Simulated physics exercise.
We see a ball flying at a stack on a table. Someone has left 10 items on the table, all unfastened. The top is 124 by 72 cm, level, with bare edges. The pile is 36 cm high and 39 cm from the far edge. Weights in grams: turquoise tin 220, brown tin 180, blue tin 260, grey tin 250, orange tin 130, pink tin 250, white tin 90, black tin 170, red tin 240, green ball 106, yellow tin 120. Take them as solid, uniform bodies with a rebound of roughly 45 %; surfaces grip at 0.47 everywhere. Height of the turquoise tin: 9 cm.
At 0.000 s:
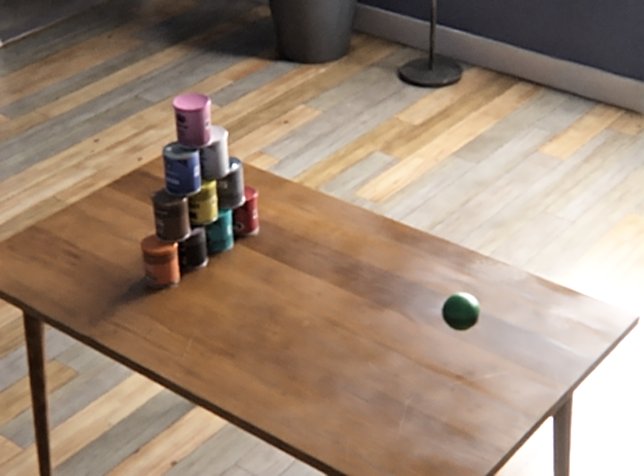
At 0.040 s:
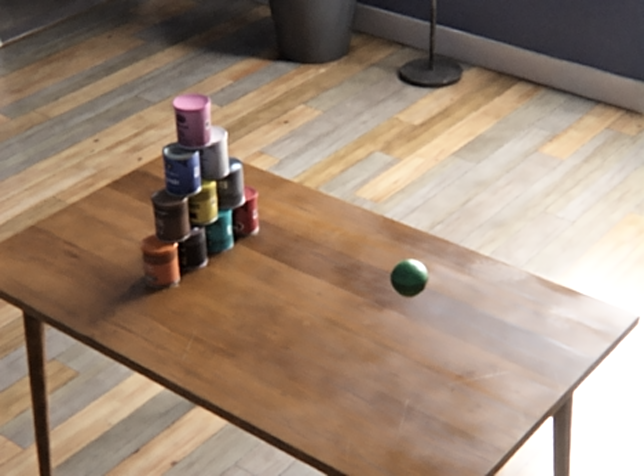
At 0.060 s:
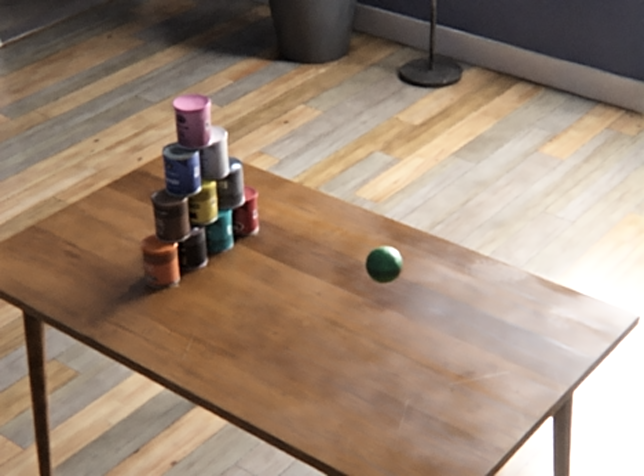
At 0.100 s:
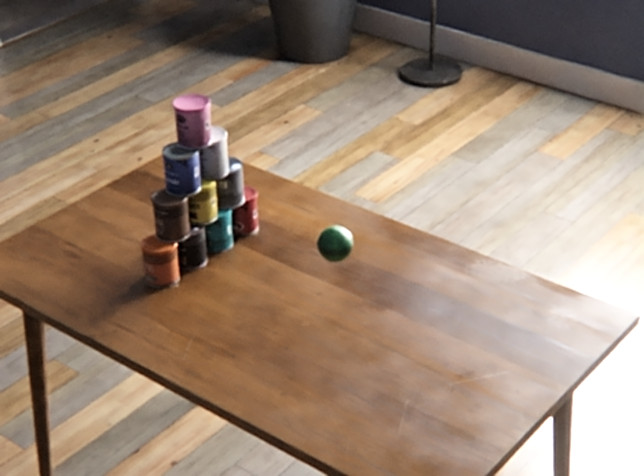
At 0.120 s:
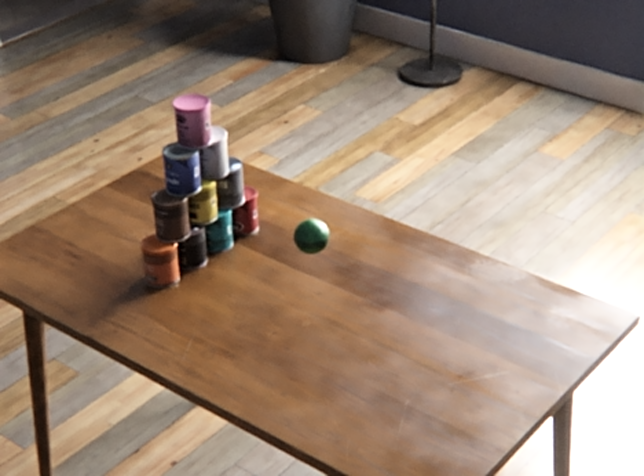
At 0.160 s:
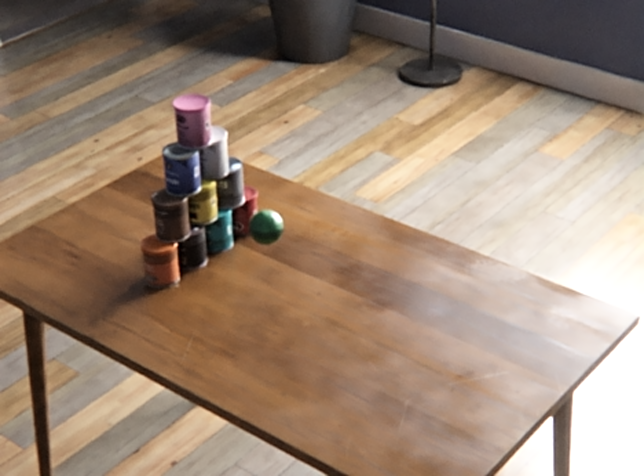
Green ball moving leftward through the air above a wooden table, drawing close to a stacked pyramid of colourful tins standing still.
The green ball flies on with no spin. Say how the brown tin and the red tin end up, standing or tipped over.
The brown tin tips over and the red tin stays upright.
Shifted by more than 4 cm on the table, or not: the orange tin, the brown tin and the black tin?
The orange tin stays put; the brown tin ends elsewhere; the black tin stays put.
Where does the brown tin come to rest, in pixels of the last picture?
At about (92, 225).
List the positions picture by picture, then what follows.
In the first frame, 62 cm short of the pile; green ball (461, 312); brown tin (171, 215); red tin (241, 211).
In the second frame, 52 cm short of the pile; green ball (409, 279); grey tin (226, 183).
In the third frame, 46 cm short of the pile; green ball (384, 265); pink tin (193, 122).
In the fourth frame, 35 cm short of the pile; green ball (335, 244); black tin (189, 243).
In the fifth frame, 30 cm short of the pile; green ball (311, 237).
In the sixth frame, 19 cm short of the pile; green ball (266, 227); brown tin (171, 215).
After 0.26 s, green ball near (191, 242); brown tin slid 3 cm near (160, 210).
After 0.46 s, green ball near (191, 275); brown tin leaning 46° near (134, 219).
After 0.76 s, green ball near (190, 279); brown tin on its side near (112, 220).
At rest (2.7 s), tipped over on the table, brown tin; the other 9 in place, give or take 4 cm. Seen from the same camera at the end, brown tin near (92, 226), red tin near (241, 211).
